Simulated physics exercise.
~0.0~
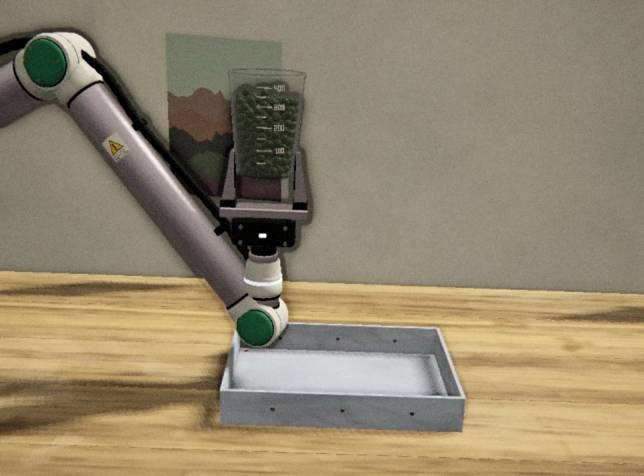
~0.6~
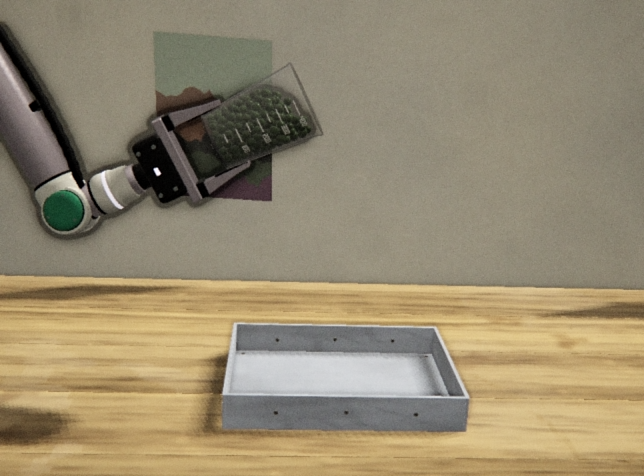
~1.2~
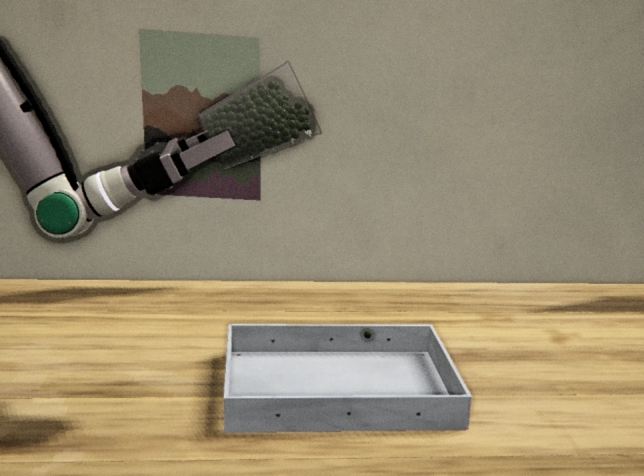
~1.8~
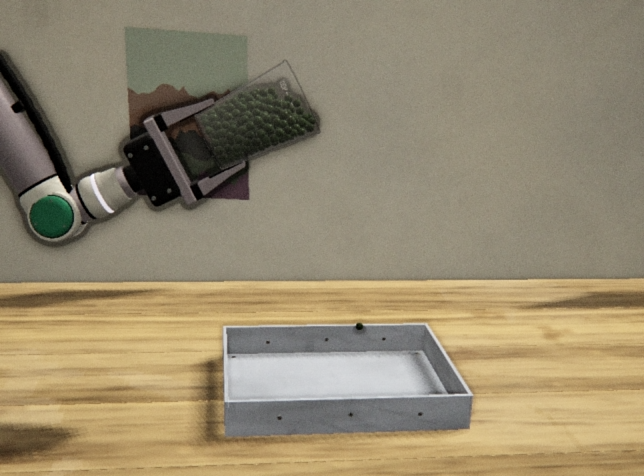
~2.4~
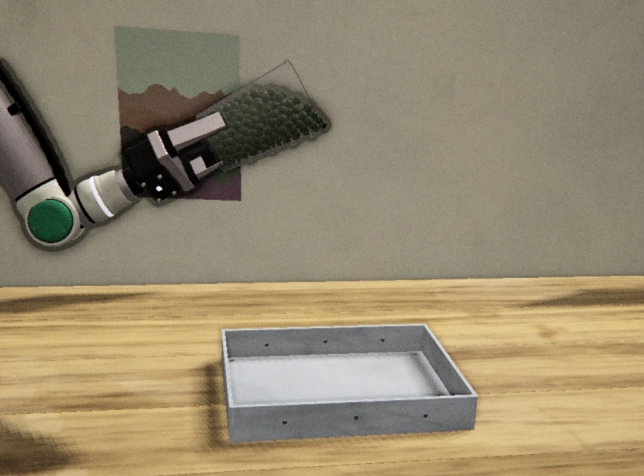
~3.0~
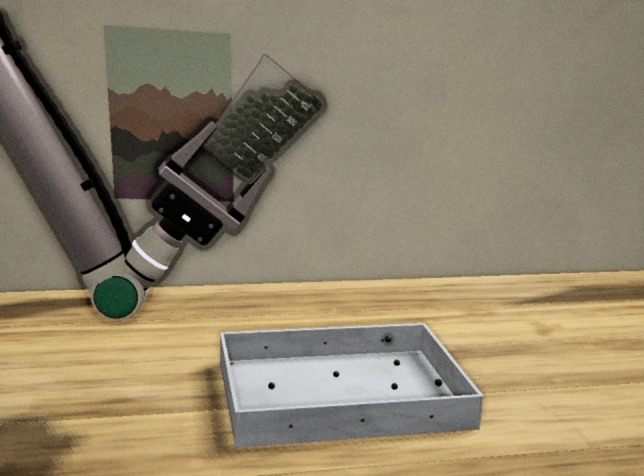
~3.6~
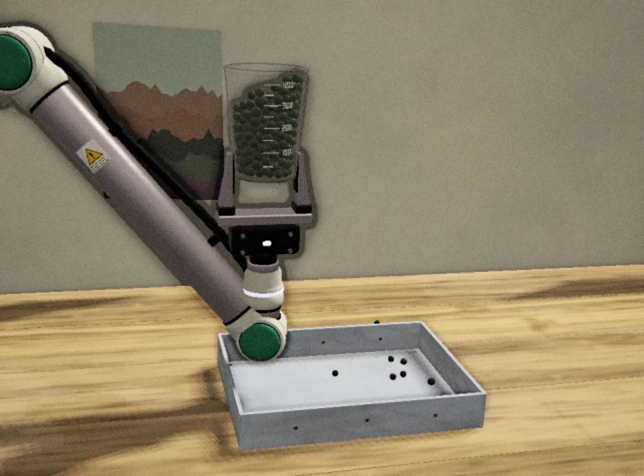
On a wooden tabletop, a robot arm tips and rolls a clear tumbler of dark beads, spilling a few into a grey tray, then rights it.
